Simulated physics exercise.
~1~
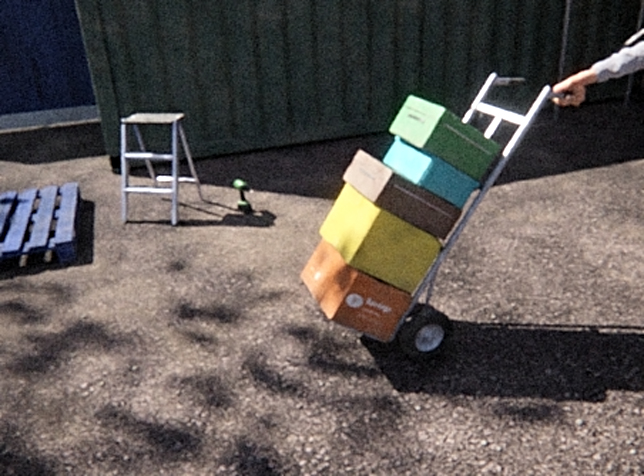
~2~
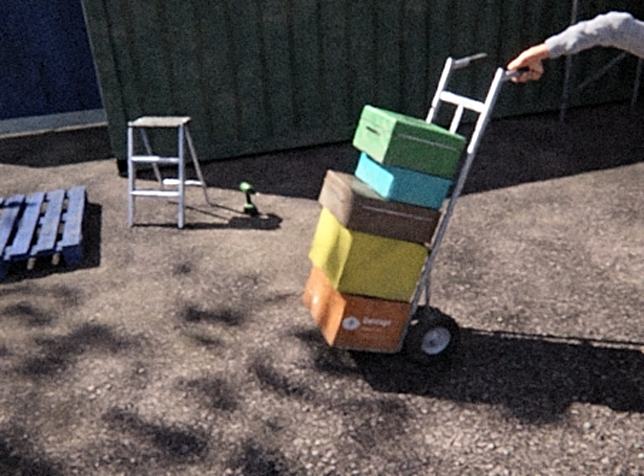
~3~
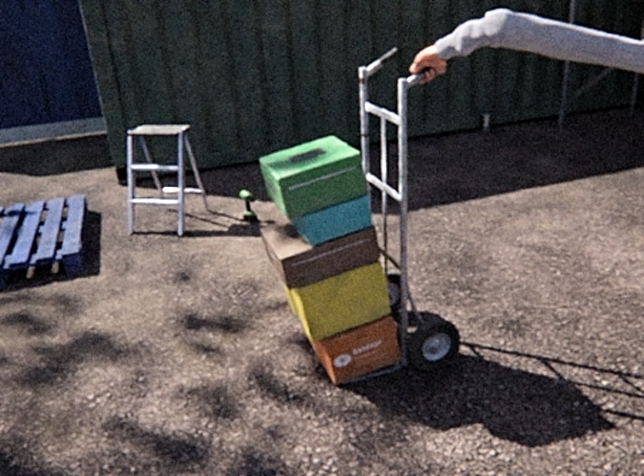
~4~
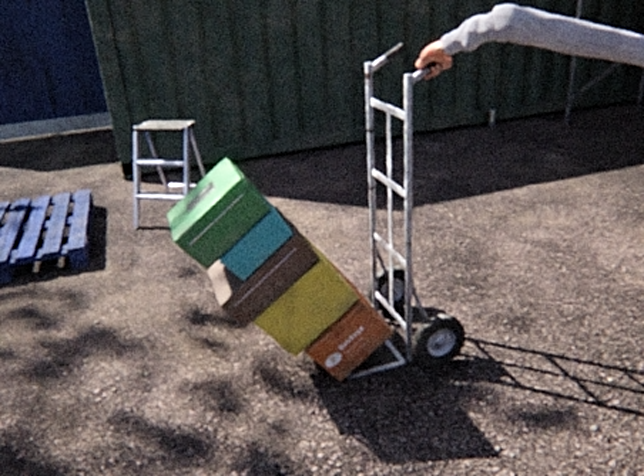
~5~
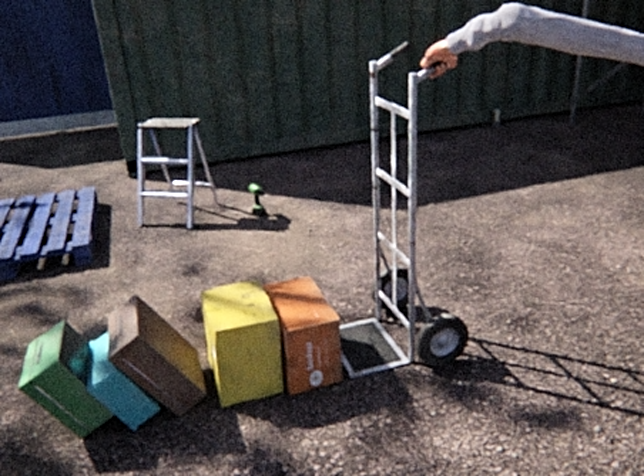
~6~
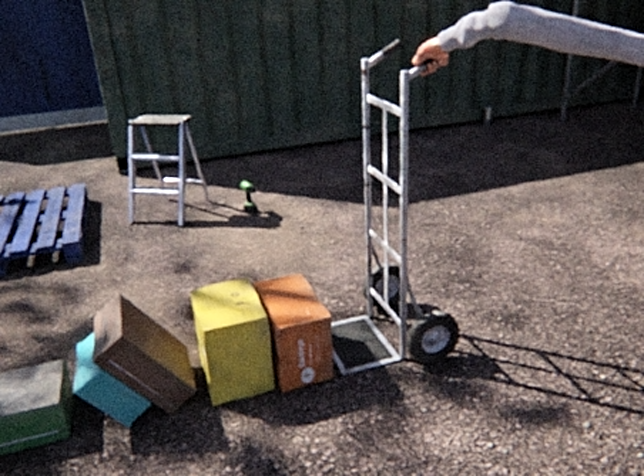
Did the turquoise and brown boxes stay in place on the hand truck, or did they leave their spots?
Both the turquoise box and the brown box left their spots, tipping off to the left with the stack and ending up on the ground.
